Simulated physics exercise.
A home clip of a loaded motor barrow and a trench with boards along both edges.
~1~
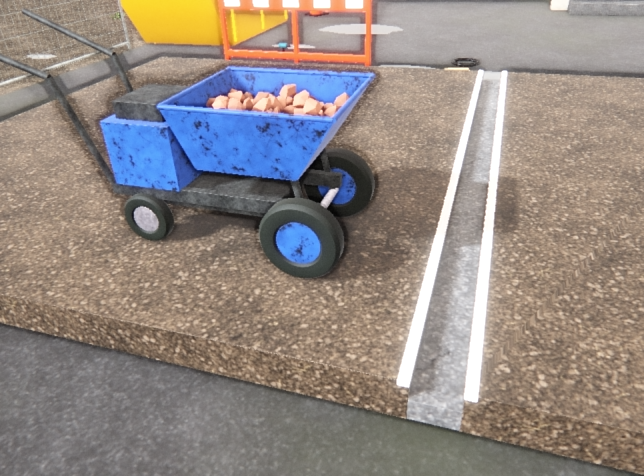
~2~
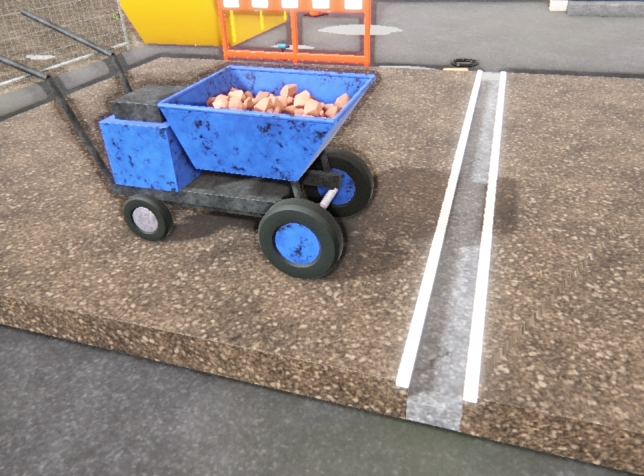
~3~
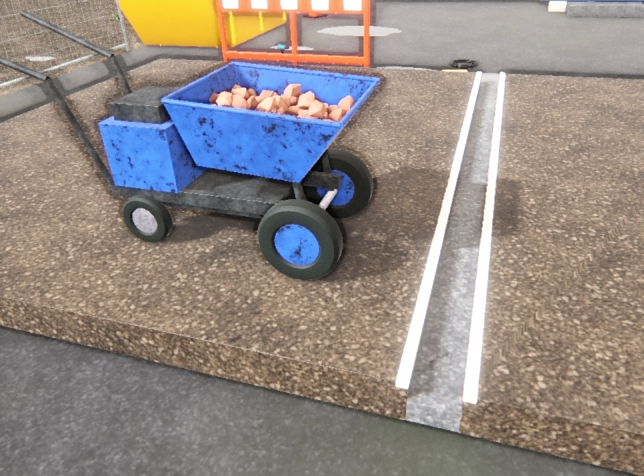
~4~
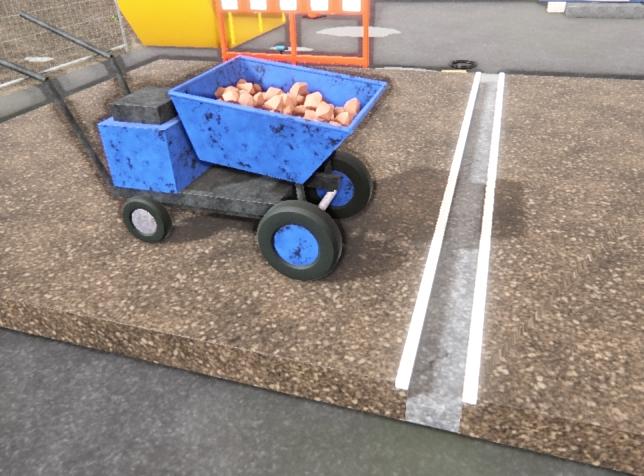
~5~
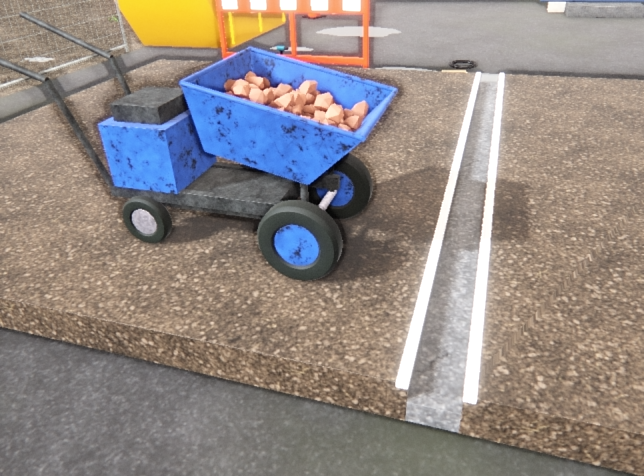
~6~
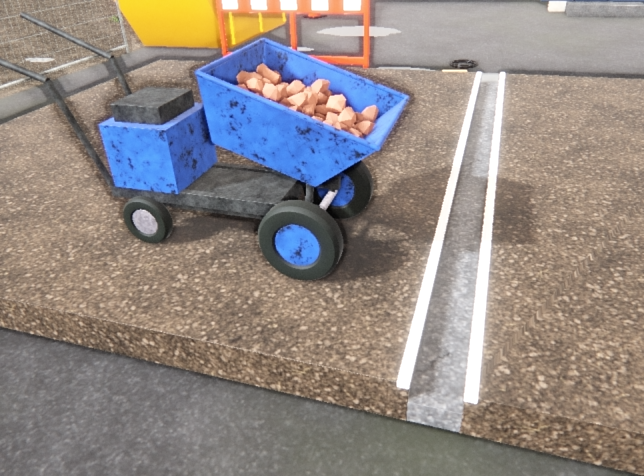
The blue skip of a small motor barrow, loaded with lumps of rubble, sat level at first, then tilted steadily forward to the right, toward a narrow trench edged with white boards.
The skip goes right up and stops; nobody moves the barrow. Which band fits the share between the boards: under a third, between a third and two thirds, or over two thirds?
Between the edges lies between a third and two thirds of the load.
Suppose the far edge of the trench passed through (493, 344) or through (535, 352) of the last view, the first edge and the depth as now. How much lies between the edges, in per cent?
Roughly 70 per cent, and 90 per cent.
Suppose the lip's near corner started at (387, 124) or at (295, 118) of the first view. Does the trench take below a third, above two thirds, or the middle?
In turn: Below one third; the middle third.
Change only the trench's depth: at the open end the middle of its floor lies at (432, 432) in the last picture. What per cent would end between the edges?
About 80 per cent.
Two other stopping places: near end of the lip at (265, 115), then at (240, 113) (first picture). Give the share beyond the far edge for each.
Near 0 % and 0 %.
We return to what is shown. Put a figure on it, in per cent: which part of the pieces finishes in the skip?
Close to 15 per cent.
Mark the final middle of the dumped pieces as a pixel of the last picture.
Roughly at (471, 261).
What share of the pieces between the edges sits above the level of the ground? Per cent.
About 55 per cent.
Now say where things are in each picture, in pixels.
Lip of the skip (333, 120), level; top of the load (275, 115), lumps of rubble; first edge of the trench (417, 329); far edge (477, 340), the trench under half as wide as the skip, and about half as deep as wide, in the first frame.
Lip of the skip (335, 122), level; top of the load (276, 115), in the second frame.
Lip of the skip (341, 126), tipped barely; top of the load (253, 105), in the third frame.
Lip of the skip (350, 131), tipped a little; top of the load (259, 102), in the fourth frame.
Lip of the skip (363, 138), tipped a little; top of the load (245, 100), in the fifth frame.
Lip of the skip (377, 148), tipped clearly; top of the load (257, 94); first edge of the trench (416, 330); far edge (477, 341), in the sixth frame.
Just after the last frame, skip tipped steeply; every one in the skip.
A moment on, skip tipped right over; the larger part in the skip; about a tenth in or heaped over the trench; just a few beyond it; just a few falling.
Further on, skip tipped right over; roughly a quarter in the skip; roughly half in or heaped over the trench; roughly a quarter beyond it.
When it is over, skip tipped right over; about a tenth in the skip; just a few short of the trench; roughly half in or heaped over the trench; roughly a third beyond it.
